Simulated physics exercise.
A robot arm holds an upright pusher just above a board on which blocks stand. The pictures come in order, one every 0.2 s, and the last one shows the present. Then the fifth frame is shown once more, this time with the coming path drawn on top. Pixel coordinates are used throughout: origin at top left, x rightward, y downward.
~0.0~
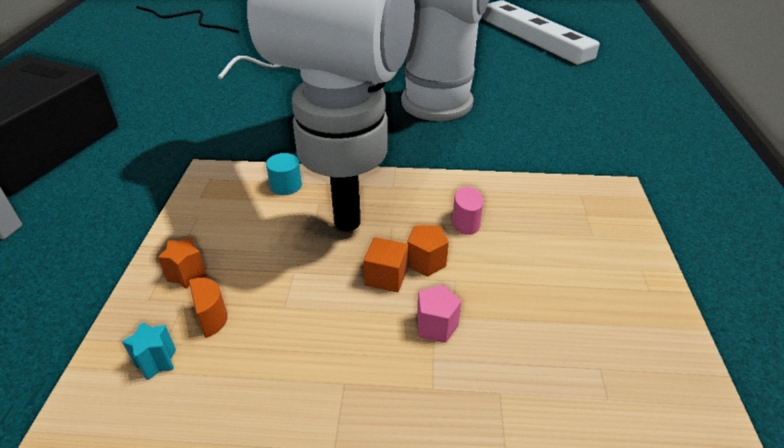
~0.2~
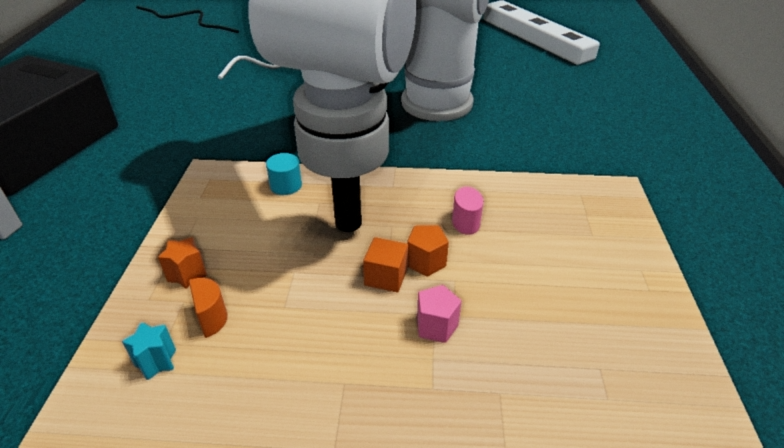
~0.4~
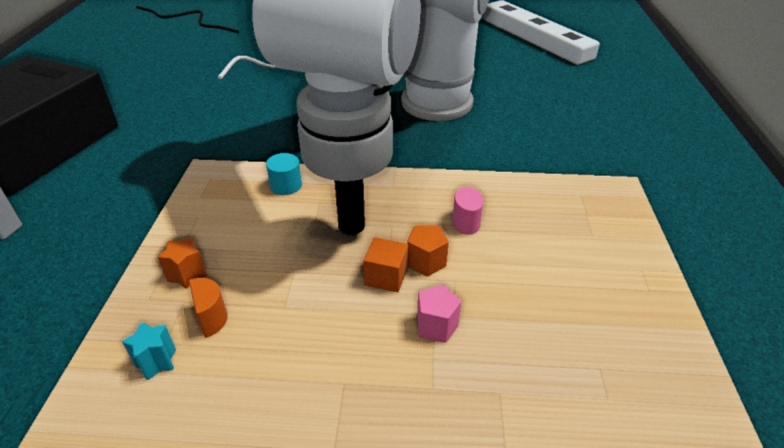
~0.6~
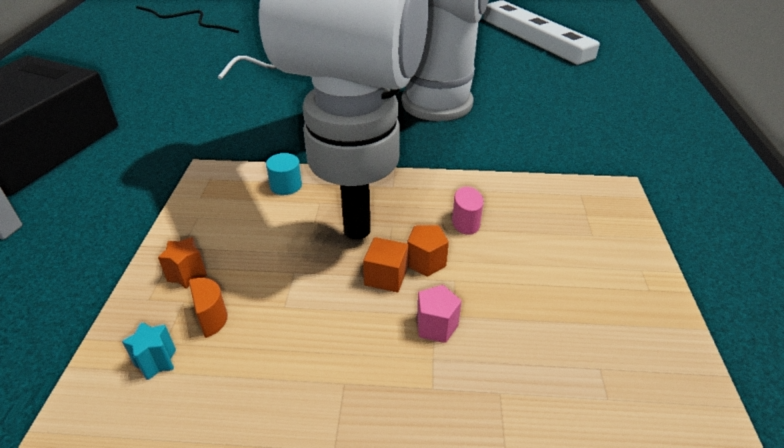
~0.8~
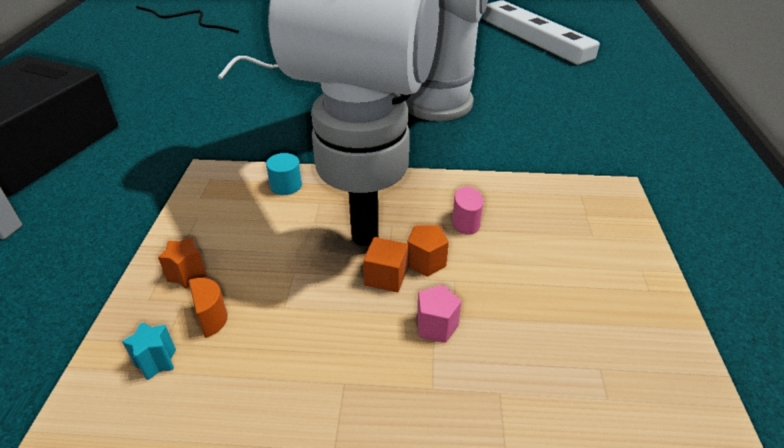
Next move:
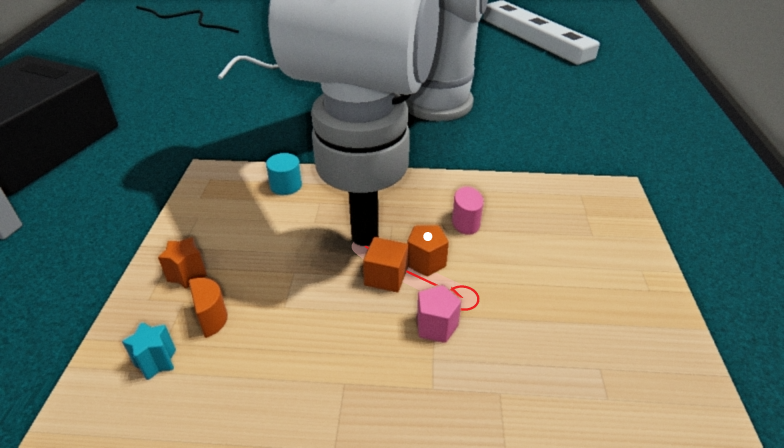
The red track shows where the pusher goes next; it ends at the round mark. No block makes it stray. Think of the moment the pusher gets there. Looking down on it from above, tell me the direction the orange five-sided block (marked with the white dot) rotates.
Seen from above, its turn is counter-clockwise.
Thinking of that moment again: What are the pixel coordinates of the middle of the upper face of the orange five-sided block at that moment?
Its top middle is near (452, 239).
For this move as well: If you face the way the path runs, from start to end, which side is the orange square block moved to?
My answer: Right.
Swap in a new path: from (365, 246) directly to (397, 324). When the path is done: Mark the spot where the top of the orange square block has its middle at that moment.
At roughly (434, 302).
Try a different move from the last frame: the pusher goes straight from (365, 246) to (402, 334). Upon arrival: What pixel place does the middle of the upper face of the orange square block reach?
Close to (440, 307).
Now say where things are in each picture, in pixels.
In the first frame, pusher's lower end at (347, 223); orange square block at (386, 251); orange five-sided block at (428, 237); pink five-sided block at (439, 301).
In the second frame, pusher at (349, 224); blocks still.
In the third frame, pusher at (352, 226); blocks still.
In the fourth frame, pusher at (357, 231); blocks still.
In the fifth frame, pusher at (365, 237); orange square block at (386, 251); orange five-sided block at (428, 237); pink five-sided block at (439, 301).
Drawn move, from (365, 246) through (410, 273) to (463, 298); the dot is on the orange five-sided block.
The first path, step by step. One third of the way, pusher at (394, 256); orange square block at (391, 264).
Two thirds of the way, pusher at (428, 272); orange square block at (394, 270); orange five-sided block at (450, 239), turned 65° anticlockwise.
At the end, pusher at (464, 289); orange square block at (394, 270); orange five-sided block at (452, 239), turned 75° anticlockwise; pink five-sided block still.
